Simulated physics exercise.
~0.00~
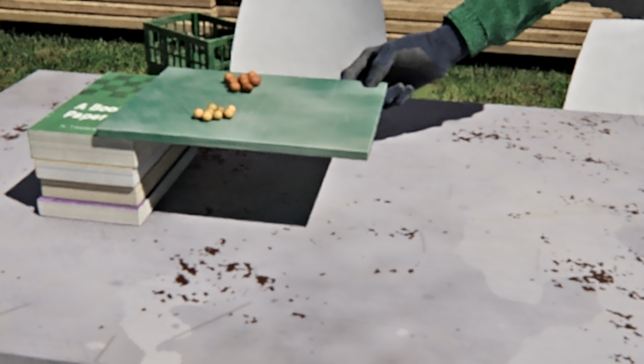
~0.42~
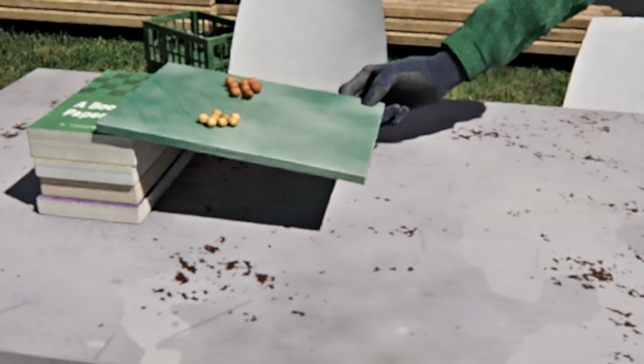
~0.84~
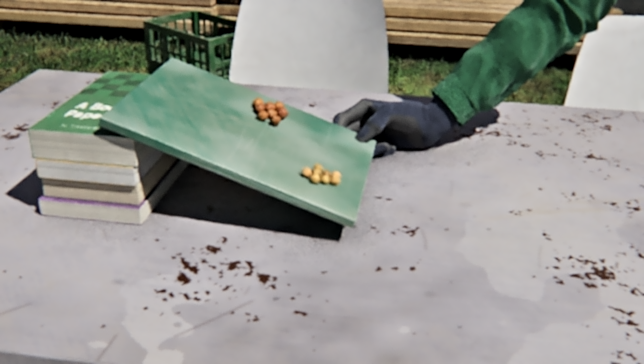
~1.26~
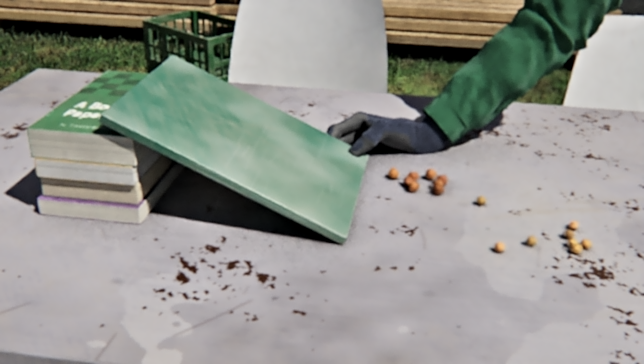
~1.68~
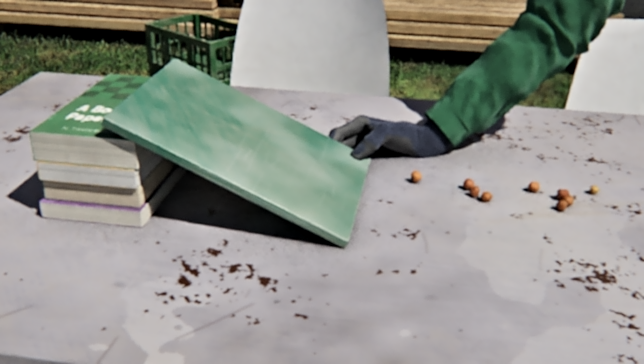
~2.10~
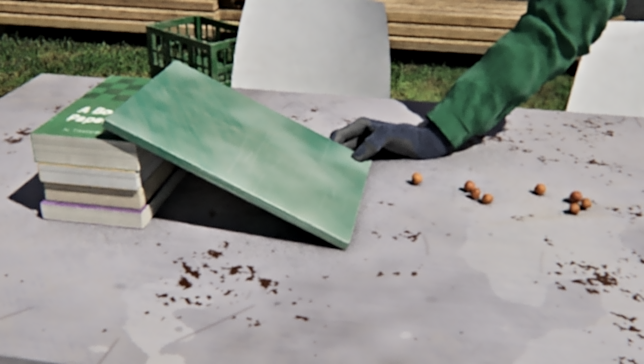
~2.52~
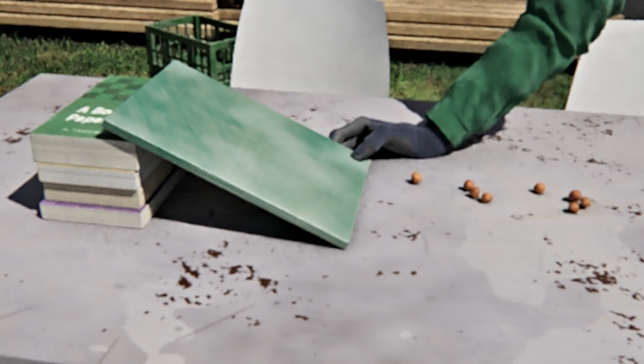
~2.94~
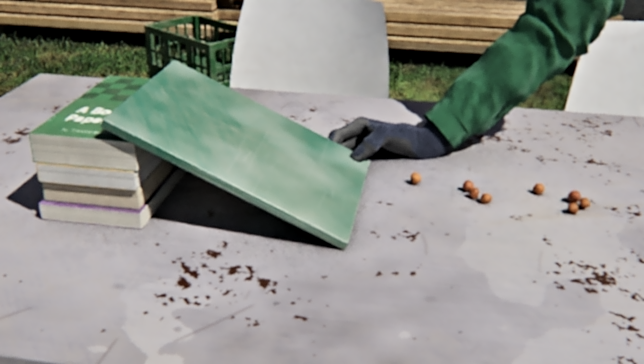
A gloved hand lowers a green board's end, and two small heaps roll off rightward.
